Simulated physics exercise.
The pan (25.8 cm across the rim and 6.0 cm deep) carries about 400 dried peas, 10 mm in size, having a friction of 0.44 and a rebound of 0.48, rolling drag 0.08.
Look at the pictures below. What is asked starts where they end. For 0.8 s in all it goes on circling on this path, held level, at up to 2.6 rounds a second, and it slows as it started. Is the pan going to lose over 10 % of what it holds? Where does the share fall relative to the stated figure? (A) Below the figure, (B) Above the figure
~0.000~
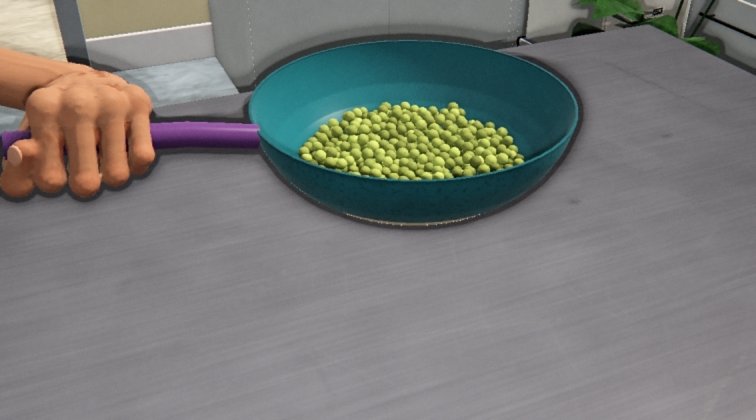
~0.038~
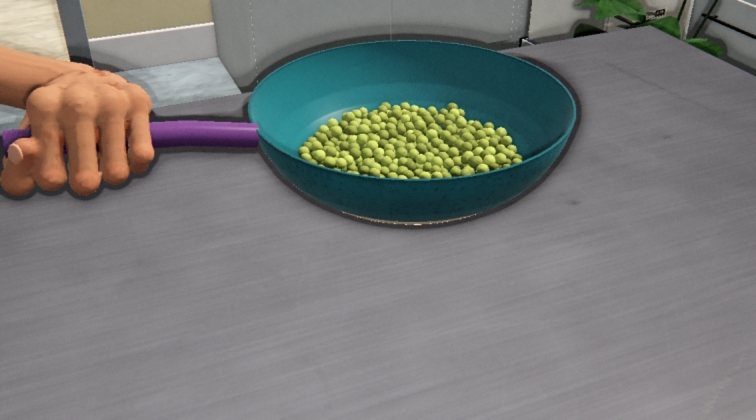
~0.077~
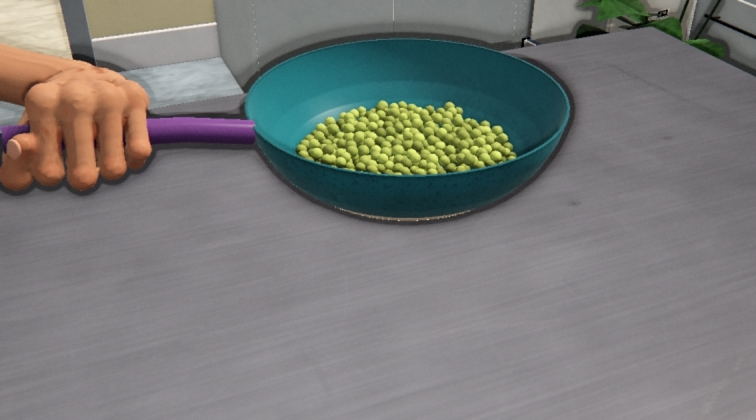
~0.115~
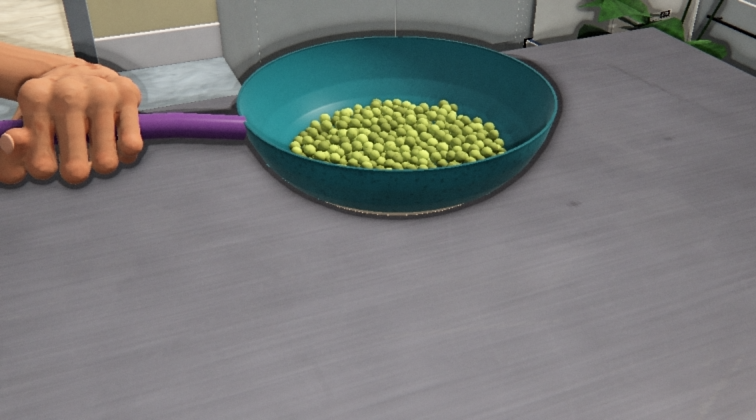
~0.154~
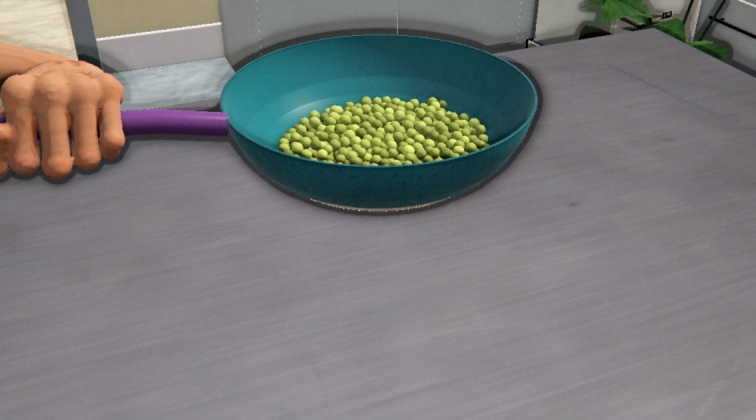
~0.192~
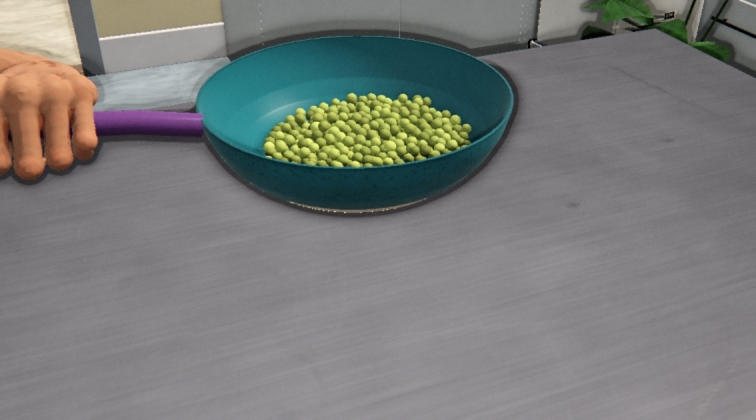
Option A: Below the figure.
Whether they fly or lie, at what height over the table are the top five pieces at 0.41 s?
About 14 cm.
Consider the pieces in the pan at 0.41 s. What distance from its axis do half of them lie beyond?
About 7.0 centimetres.
Then, at 0.41 s, pan 100 %; middle of the pieces not yet landed near (338, 172).
After 0.59 s, pan 100 %; middle of the pieces not yet landed near (387, 159).
Then, at 0.76 s, pan 100 %; middle of the pieces not yet landed near (365, 163).
After 0.92 s, pan 100 %; middle of the pieces not yet landed near (361, 165).
In the end, at 1.4 s, pan 100 %.
